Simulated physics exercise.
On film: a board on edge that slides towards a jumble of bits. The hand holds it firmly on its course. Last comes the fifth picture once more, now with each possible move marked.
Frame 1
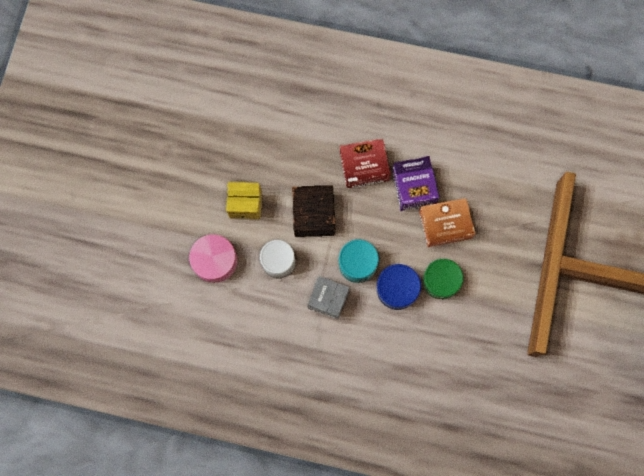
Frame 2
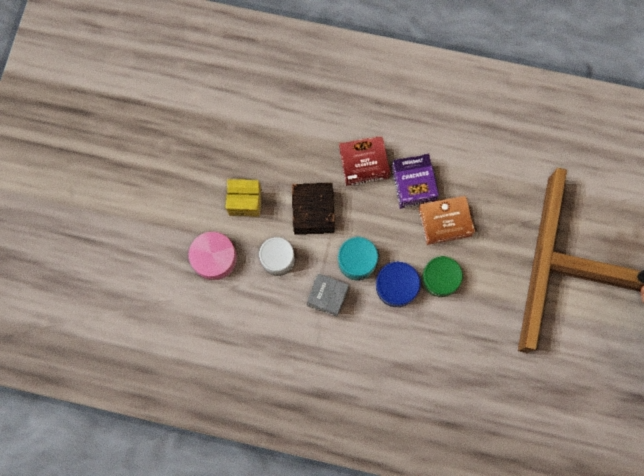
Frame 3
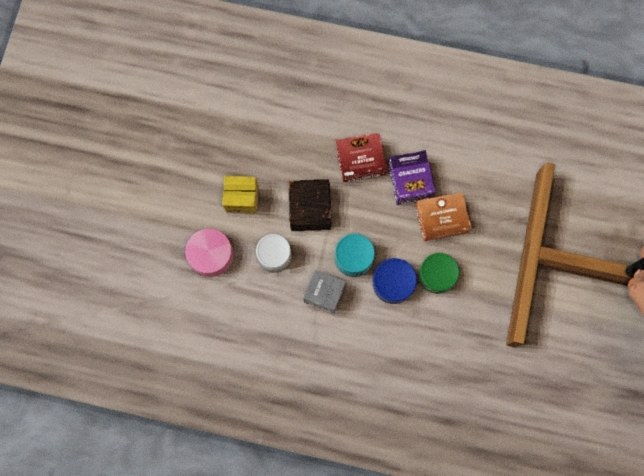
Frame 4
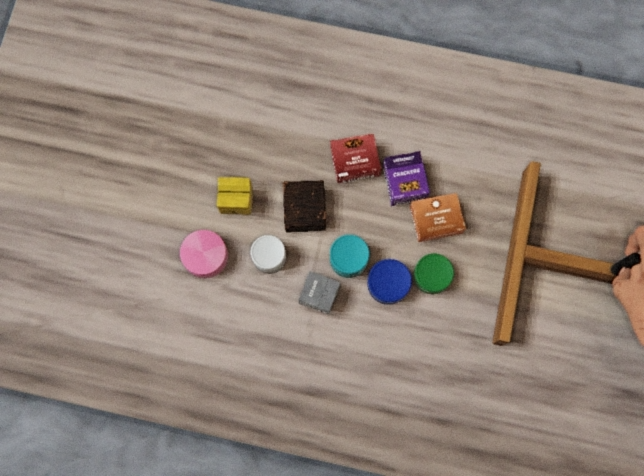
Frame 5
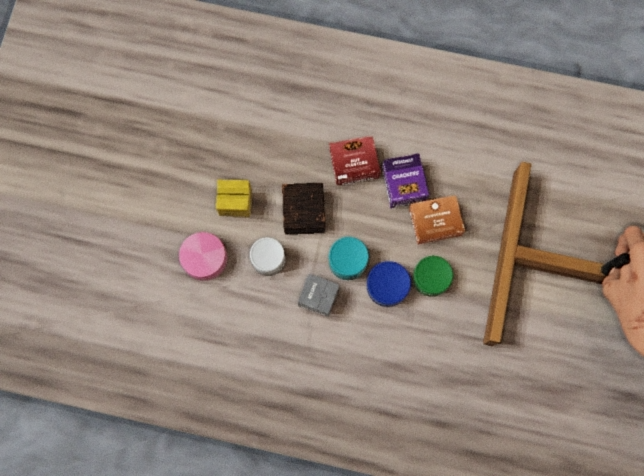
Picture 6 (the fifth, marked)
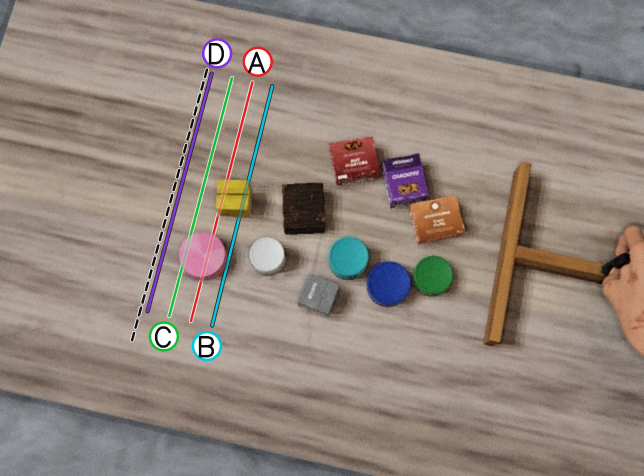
A wooden T-shaped board sliding slowly left across a wood-grain surface, a hand gripping its handle, towards a still jumble of small items.
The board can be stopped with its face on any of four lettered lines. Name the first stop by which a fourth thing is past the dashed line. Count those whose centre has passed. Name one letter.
The first such stop is A.
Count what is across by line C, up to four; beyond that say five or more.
It has five or more across.
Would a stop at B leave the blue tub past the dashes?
No.
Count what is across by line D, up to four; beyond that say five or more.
Five or more.
On the marked copy, A at (223, 198); B at (243, 202); C at (202, 193); D at (181, 189); the dashed line at (171, 199).
Following A. Soon after the start, board (407, 227); pink tin (203, 257); yellow box (234, 199); none across.
Later, board (303, 205); yellow box (196, 193); pink tin (189, 251); none across.
In the end, board (223, 188); yellow box (119, 189); pink tin (130, 231); five across.
As for the rest, B gets only two across; C gets six across, but is farther than needed; D gets ten across, but is farther than needed.
